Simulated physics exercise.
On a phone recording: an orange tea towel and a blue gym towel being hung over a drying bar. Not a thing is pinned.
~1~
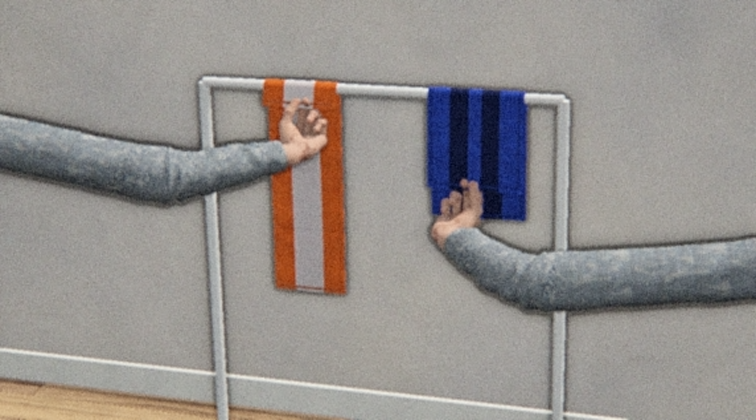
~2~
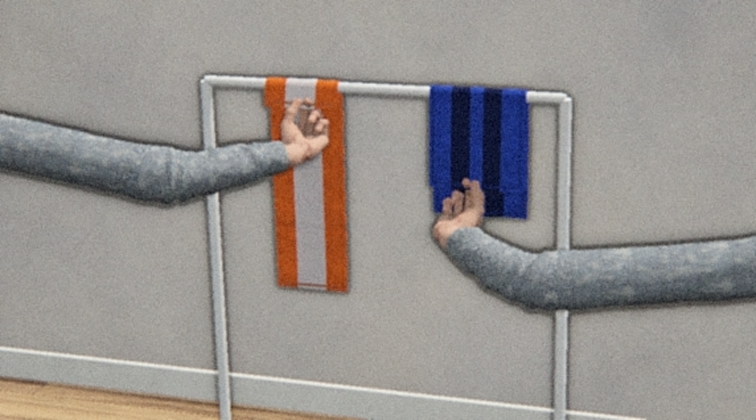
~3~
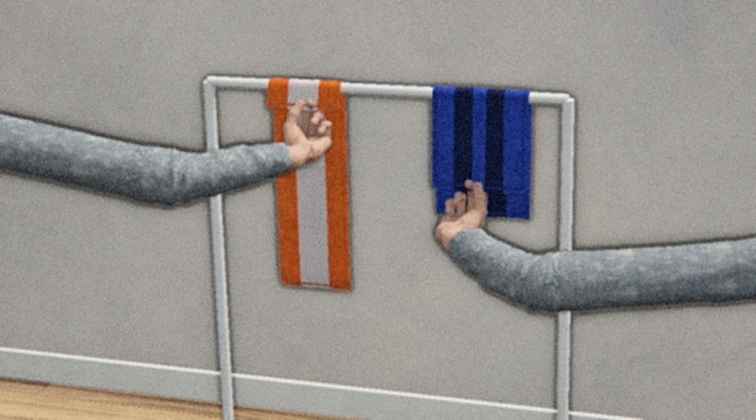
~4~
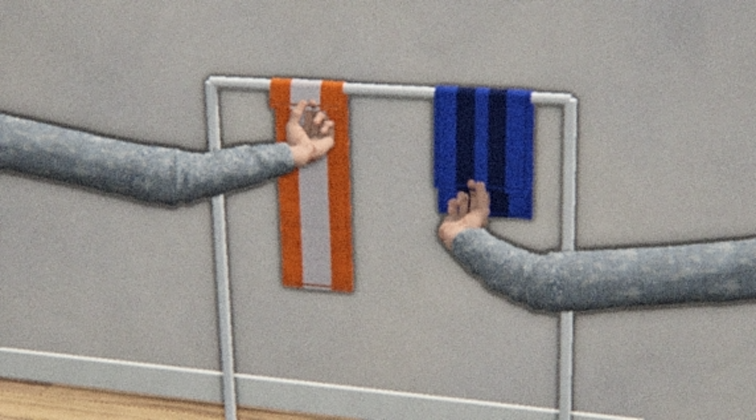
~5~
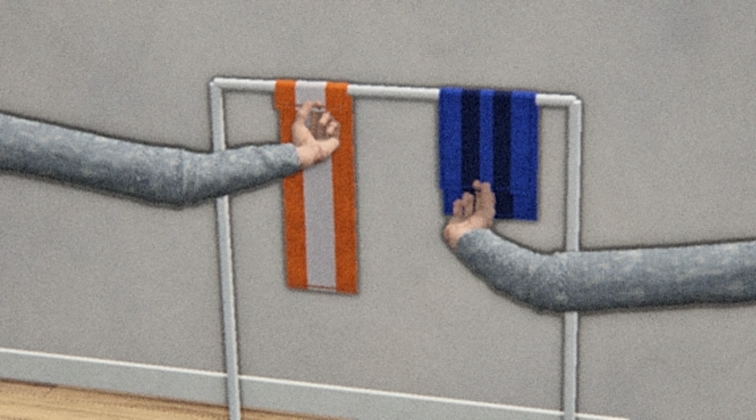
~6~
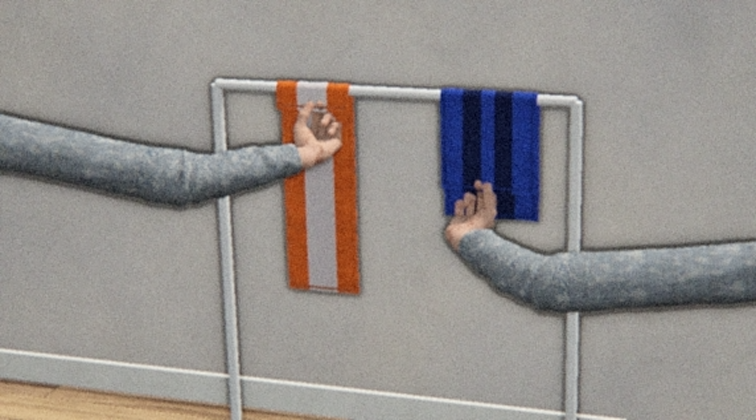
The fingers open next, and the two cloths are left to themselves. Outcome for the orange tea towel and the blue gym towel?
As I see it, the orange tea towel won't stay up there; the blue gym towel will hold up there.
Then, 0.42 s after the last picture, tea towel clear of the rail and dropping near (327, 345); gym towel still hanging.
Then, 0.68 s after the last picture, tea towel in a heap on the floor; gym towel still hanging.
At rest, tea towel in a heap on the floor; gym towel still hanging. The orange tea towel slides off and the blue gym towel hangs there.
